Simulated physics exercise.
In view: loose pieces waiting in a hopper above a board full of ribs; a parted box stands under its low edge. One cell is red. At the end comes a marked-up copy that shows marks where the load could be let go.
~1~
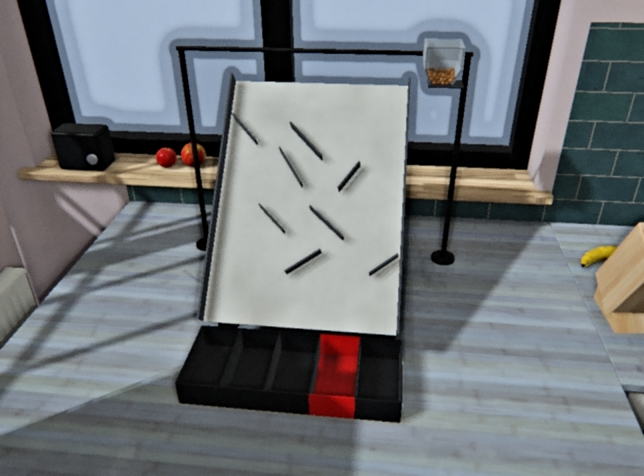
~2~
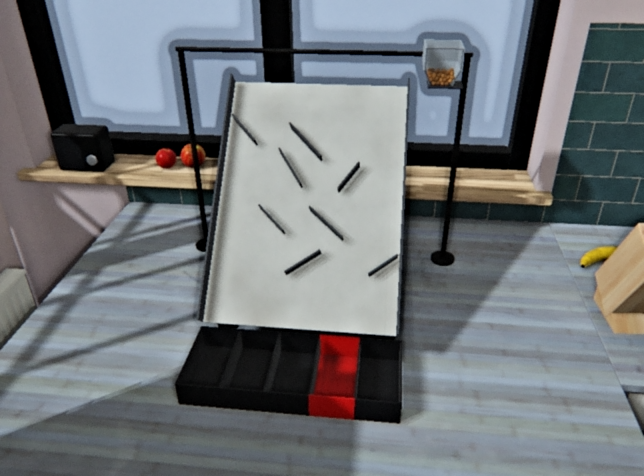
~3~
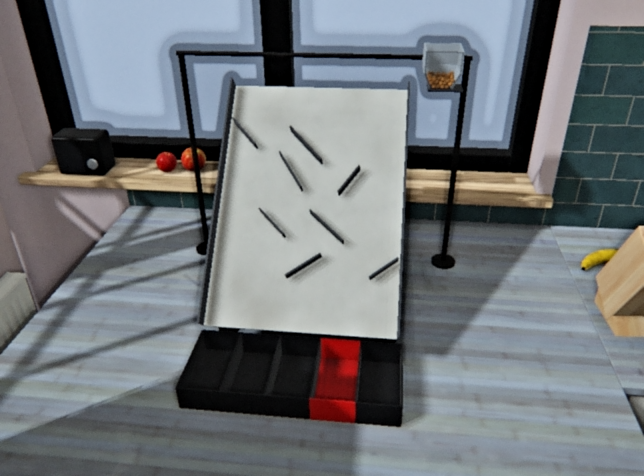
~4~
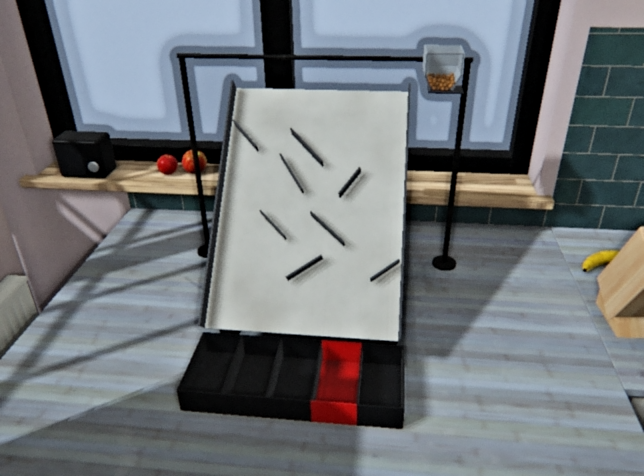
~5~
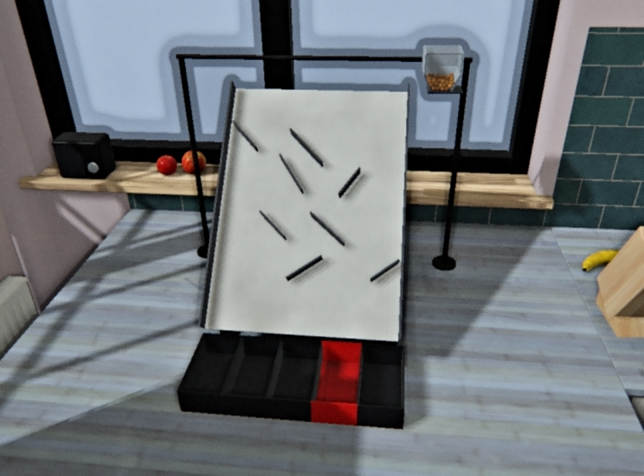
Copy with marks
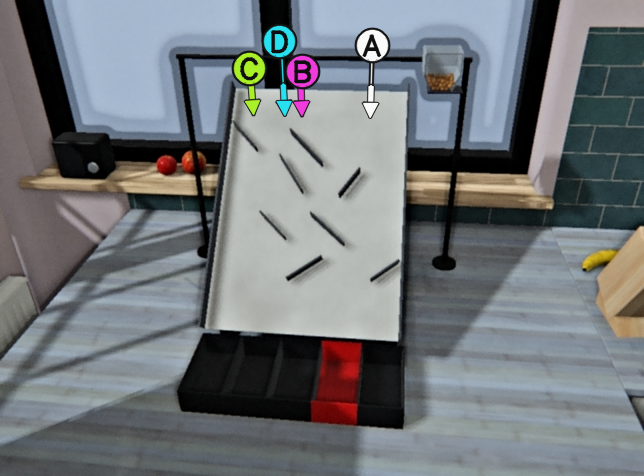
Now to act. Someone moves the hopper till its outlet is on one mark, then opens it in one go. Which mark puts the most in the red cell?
The best mark is A.
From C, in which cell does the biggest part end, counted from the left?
The second.
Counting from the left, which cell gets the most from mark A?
It is the fourth one.
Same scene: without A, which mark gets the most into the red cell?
It is B.
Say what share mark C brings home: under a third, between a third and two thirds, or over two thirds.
It is under a third.
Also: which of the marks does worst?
C it is.
On the marked copy, mark A meets the board at (370, 112); mark B meets the board at (301, 110); mark C meets the board at (253, 109); mark D meets the board at (284, 110).
For mark A, roughly two thirds in the red cell, roughly a third in other cells, just a few outside the box.
For mark B, roughly half in the red cell, roughly half in other cells, just a few outside the box.
For mark C, just a few in the red cell, almost all in other cells, just a few held on the board.
For mark D, roughly a quarter in the red cell, the larger part in other cells.
